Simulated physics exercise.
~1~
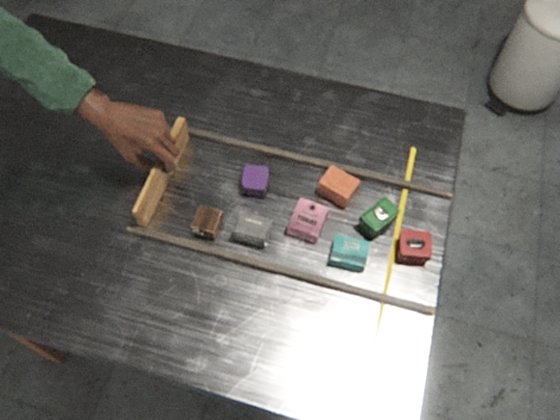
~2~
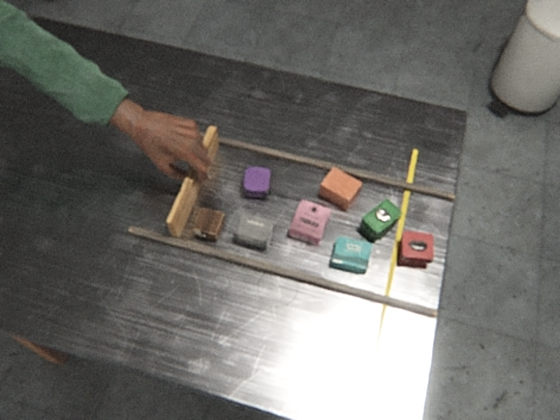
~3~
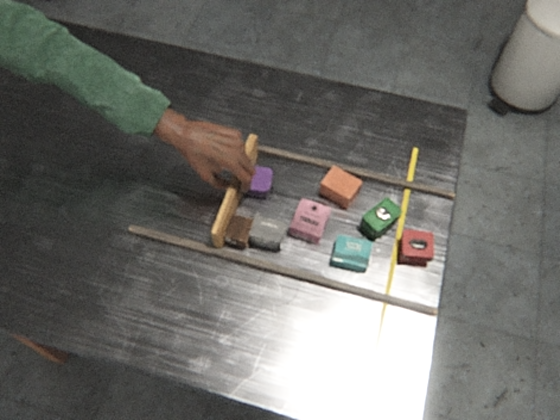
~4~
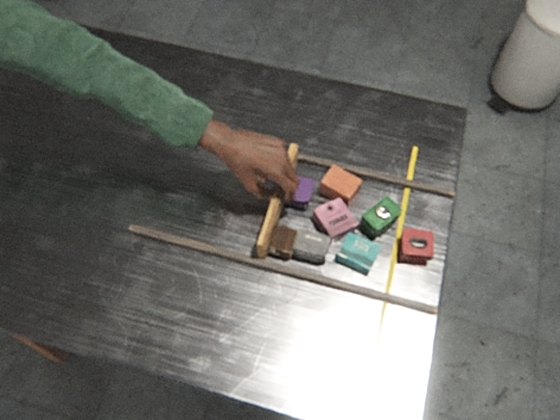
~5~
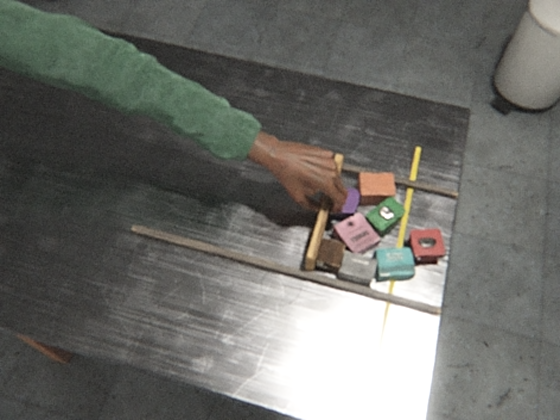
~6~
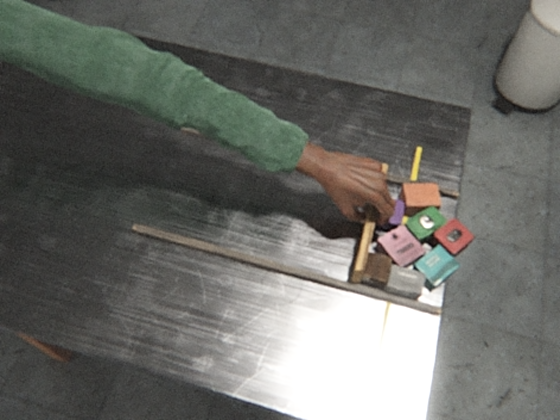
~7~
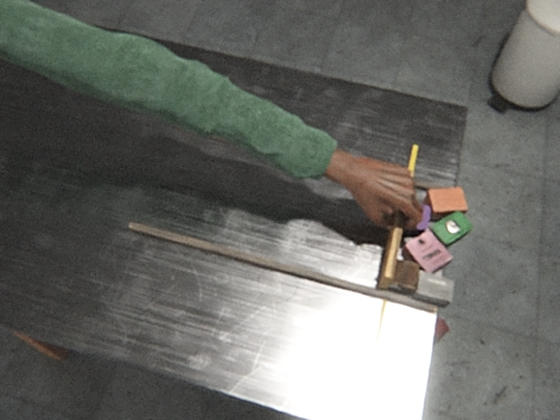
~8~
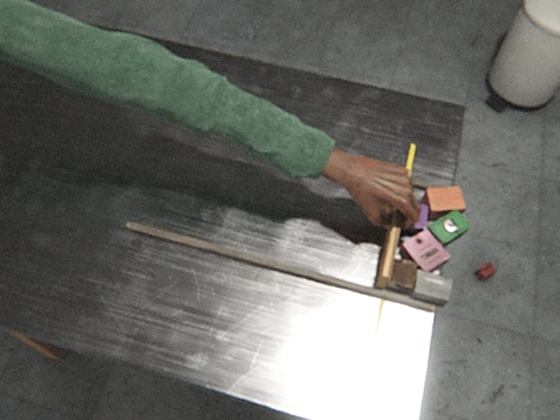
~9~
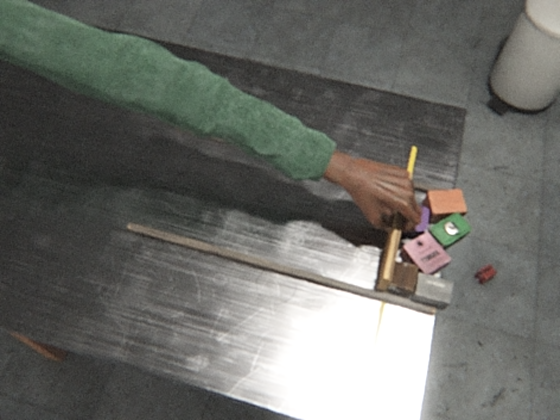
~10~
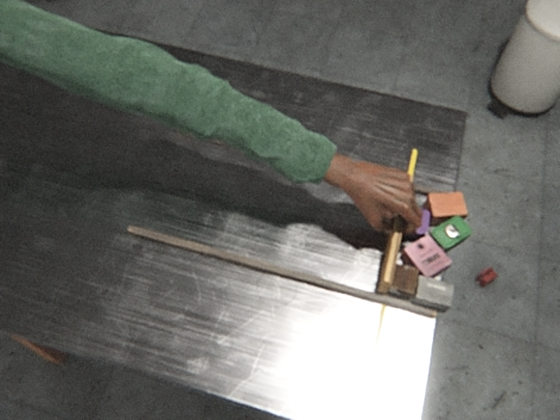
Green-sleeved arm pushing a board rightward along a metal table, sweeping small coloured boxes together until red and turquoise ones fall off.
